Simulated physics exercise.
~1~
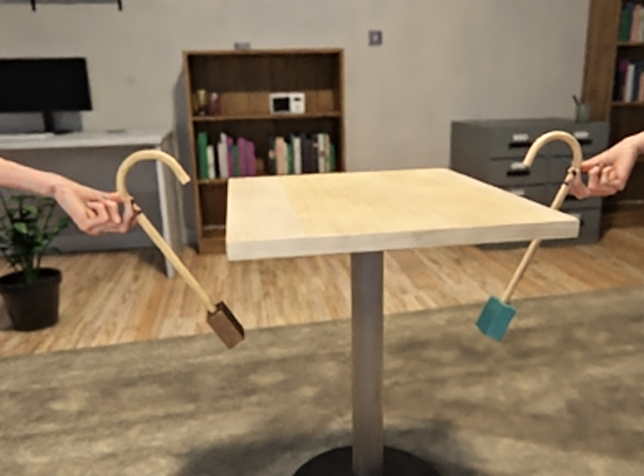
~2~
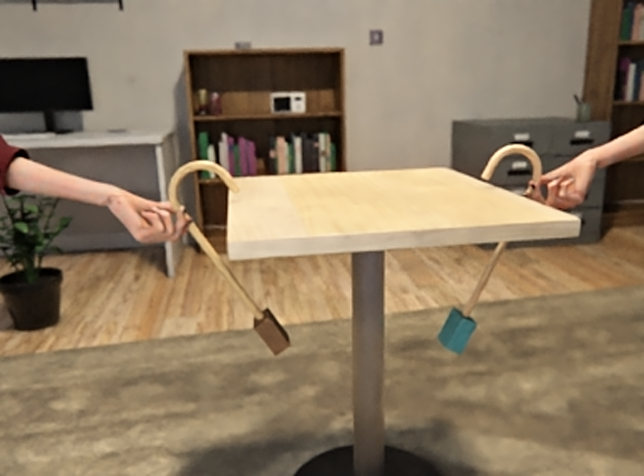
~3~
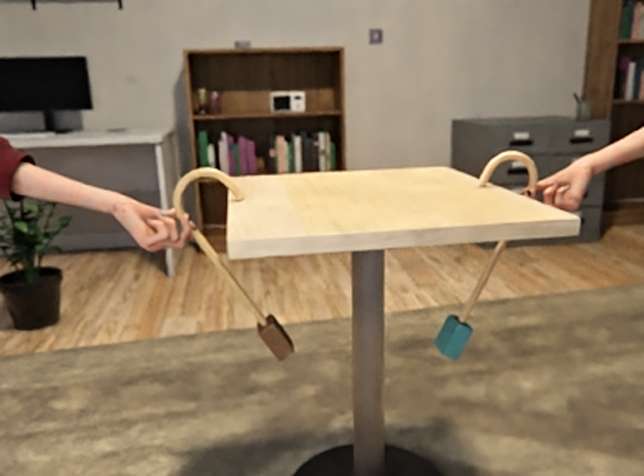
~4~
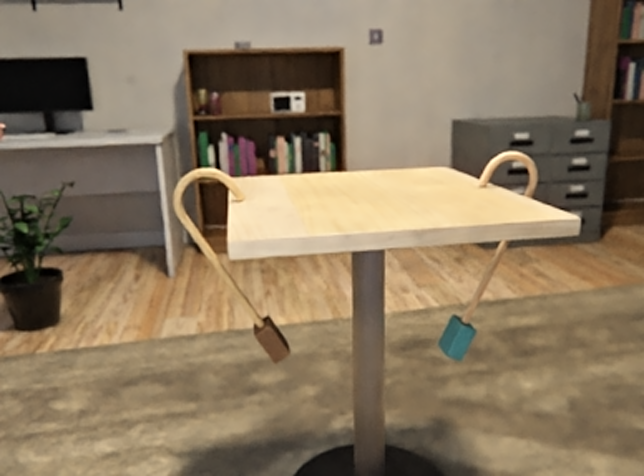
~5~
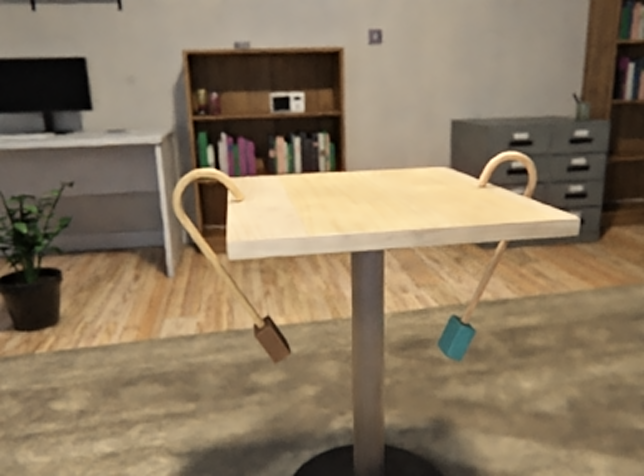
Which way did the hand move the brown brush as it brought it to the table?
The brown brush moved to the right, toward the near side edge of the table.
